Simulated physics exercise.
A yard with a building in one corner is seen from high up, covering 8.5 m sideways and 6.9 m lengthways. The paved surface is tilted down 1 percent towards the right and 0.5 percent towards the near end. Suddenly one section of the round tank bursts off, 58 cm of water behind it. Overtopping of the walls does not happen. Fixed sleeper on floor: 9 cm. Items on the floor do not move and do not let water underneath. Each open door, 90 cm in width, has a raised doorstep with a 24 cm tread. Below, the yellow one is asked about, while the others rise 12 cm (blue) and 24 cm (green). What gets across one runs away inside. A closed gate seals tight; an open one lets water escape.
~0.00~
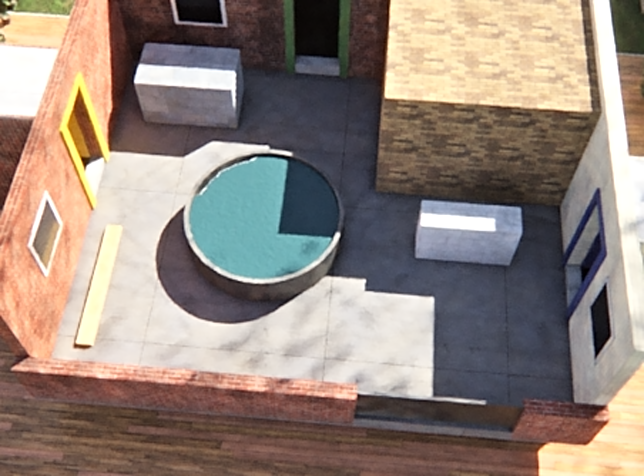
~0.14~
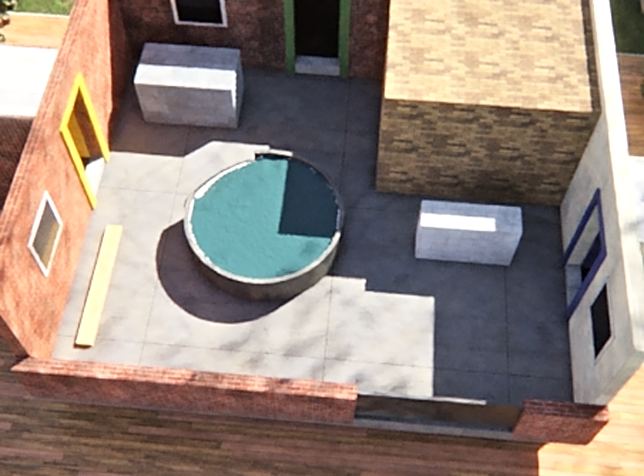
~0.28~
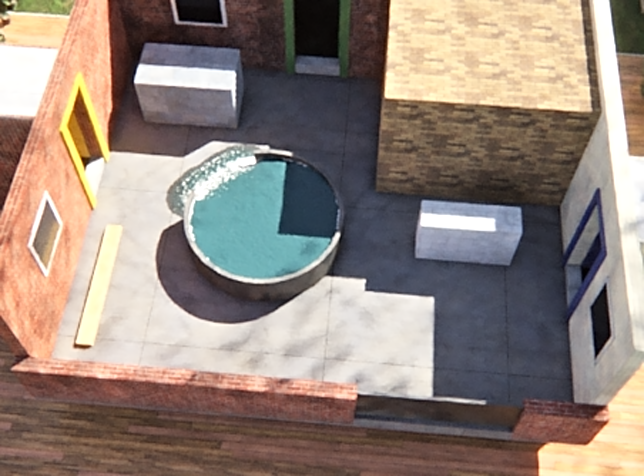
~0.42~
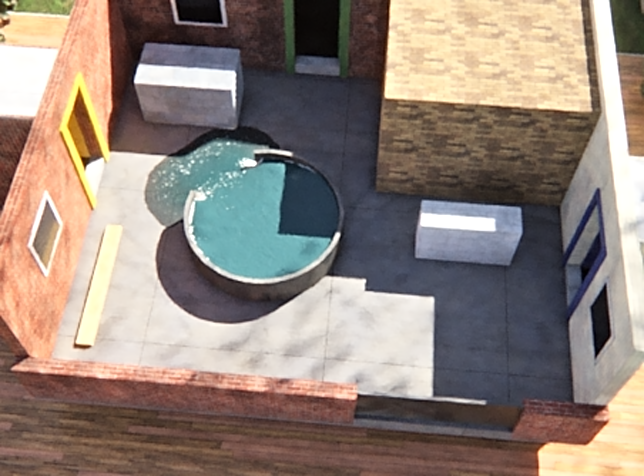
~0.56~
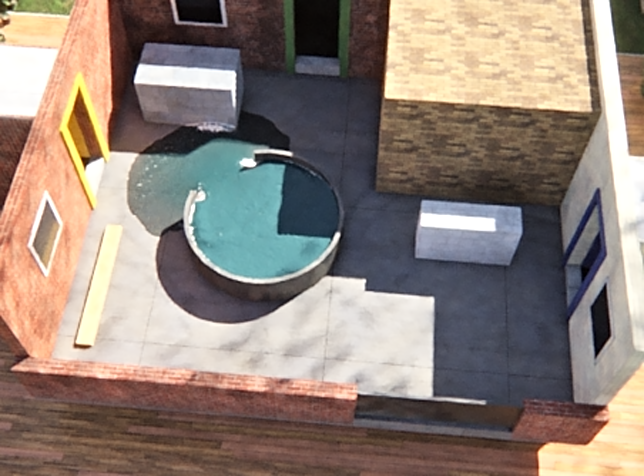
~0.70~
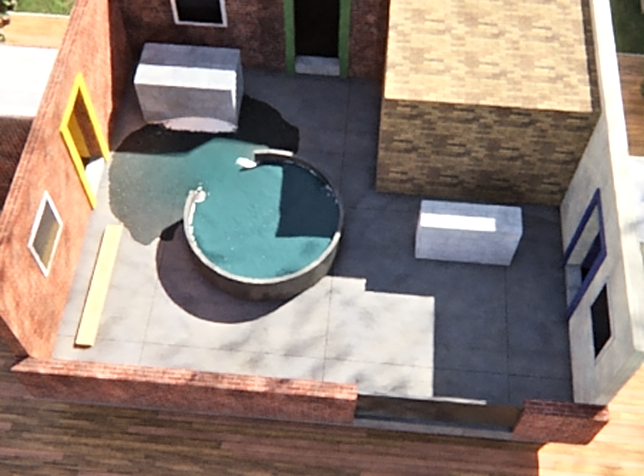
A round tank of water stood in a walled yard until its far side burst open, and water gushed out, spreading across the paving towards the white block and the yellow door on the left.
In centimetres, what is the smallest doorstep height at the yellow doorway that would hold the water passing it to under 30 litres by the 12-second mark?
Close to 18 cm is just enough.
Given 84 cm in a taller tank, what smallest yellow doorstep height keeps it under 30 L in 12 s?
Step height: Approx. 28 cm.
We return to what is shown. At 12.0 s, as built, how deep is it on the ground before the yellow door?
About 6.5 centimetres.
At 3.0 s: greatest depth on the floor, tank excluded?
34 cm.
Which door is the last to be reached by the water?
That one's the blue door.
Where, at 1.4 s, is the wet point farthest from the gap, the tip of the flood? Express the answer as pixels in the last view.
Around (132, 68).
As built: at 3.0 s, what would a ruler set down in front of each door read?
Depths, in cm - blue: 0, yellow: 22, green: 9.
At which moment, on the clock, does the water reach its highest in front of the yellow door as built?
Around 2.2 seconds.
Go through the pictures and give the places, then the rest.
In the first frame, the round tank at (264, 215) is whole and still, 58 cm deep; the yellow door at (87, 148) is dry.
In the second frame, the gap is on the far side, the front 0.3 m out at a hidden place; the back of the round tank holds 58 cm.
In the third frame, the front is at (237, 148), 0.7 m from the gap on the far side; 1.1 m2 of floor is wet, 58 cm left at the back.
In the fourth frame, the gap is on the far side, the front 1.2 m out at (221, 130); the back of the round tank holds 58 cm.
In the fifth frame, the front is at (143, 156), 1.6 m from the gap on the far side; 3.9 m2 of floor is wet, 58 cm left at the back.
In the sixth frame, water pours out on the far side and has run 2.1 m, to (127, 142); about 4 cm deep outside, 58 cm at the back; the yellow door at (87, 148), 2.3 m from the gap, is still 0.3 m from the nearest water.
After 1.4 s water covers 15 % of the floor, deepest (42 cm) near (114, 131); 14 cm at the yellow door, 0 litres in over its 17 cm doorstep.
After 3.0 s water covers 35 % of the floor, deepest (34 cm) near (130, 75); 22 cm at the yellow door, 20 litres in over its 17 cm doorstep.
After 12.0 s water covers 95 % of the floor, deepest (16 cm) near (506, 417); 7 cm at the yellow door, 34 litres in over its 17 cm doorstep.
At the yellow door as built, the water arrived by 0.8 s and peaked near 25 cm at 2.2 s.
With a doorstep of 16 cm, 44 litres would have come in within the 12 s; with 21.5 cm, 10 litres. So under 30 litres takes about 18 cm.
